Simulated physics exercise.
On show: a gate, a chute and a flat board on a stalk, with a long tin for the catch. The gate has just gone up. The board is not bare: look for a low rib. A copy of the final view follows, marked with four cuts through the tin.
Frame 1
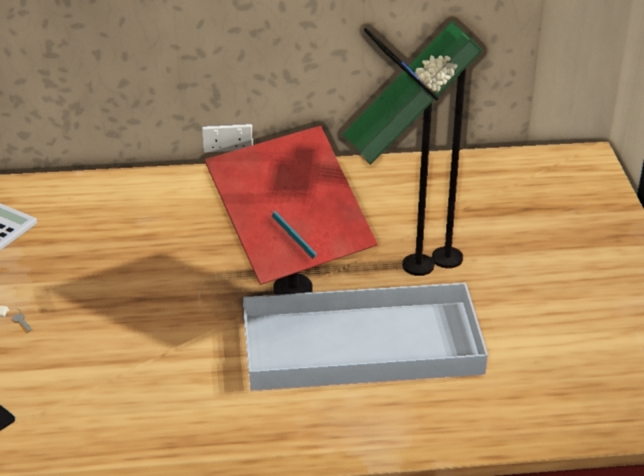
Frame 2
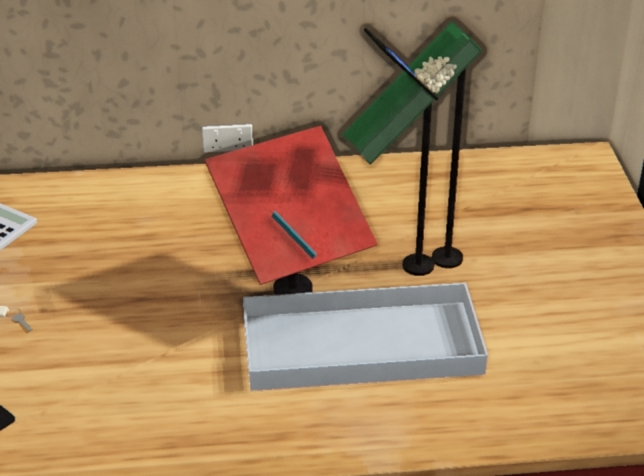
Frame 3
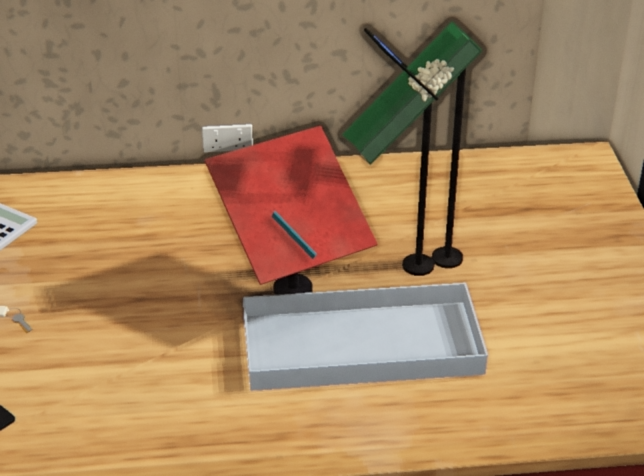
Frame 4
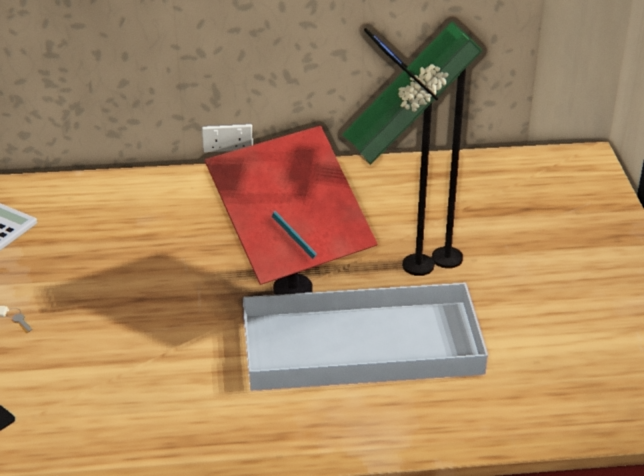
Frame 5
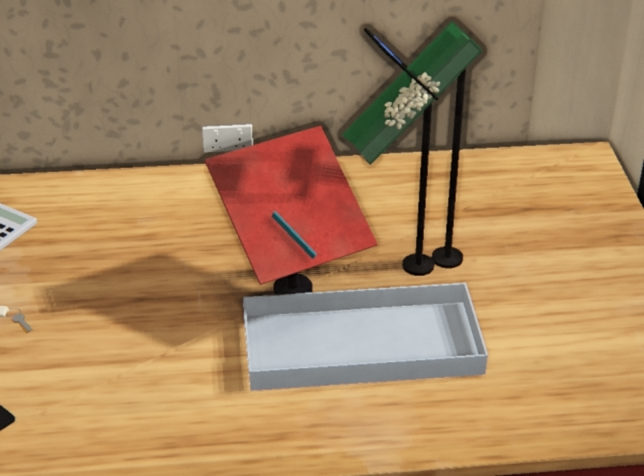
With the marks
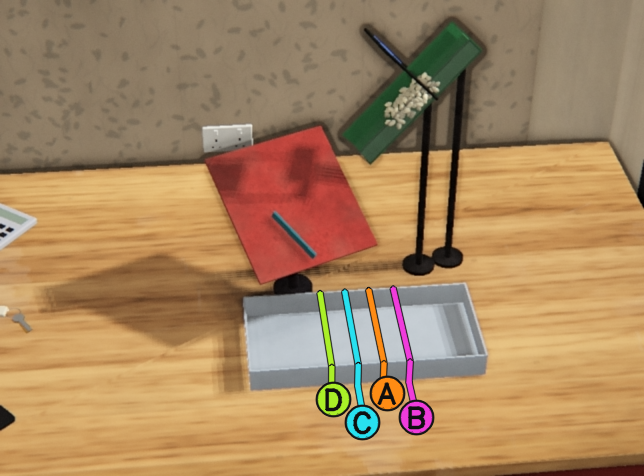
White beans slide partway down a sloping green chute above a tilted red board.
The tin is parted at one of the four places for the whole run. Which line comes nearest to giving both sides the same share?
Choose C.
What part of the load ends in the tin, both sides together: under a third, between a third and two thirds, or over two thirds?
Over two thirds.
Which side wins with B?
Left.
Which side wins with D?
The right side.
On the marked copy, line A crosses the front rim at (383, 362); line B crosses the front rim at (410, 360); line C crosses the front rim at (358, 364); line D crosses the front rim at (331, 365).
With A, of what is caught, nearly all on the left of the divider, a small part on the right.
With B, of what is caught, all on the left of the divider, none on the right.
With C, of what is caught, about two thirds on the left of the divider, about a third on the right.
With D, of what is caught, a small part on the left of the divider, nearly all on the right.
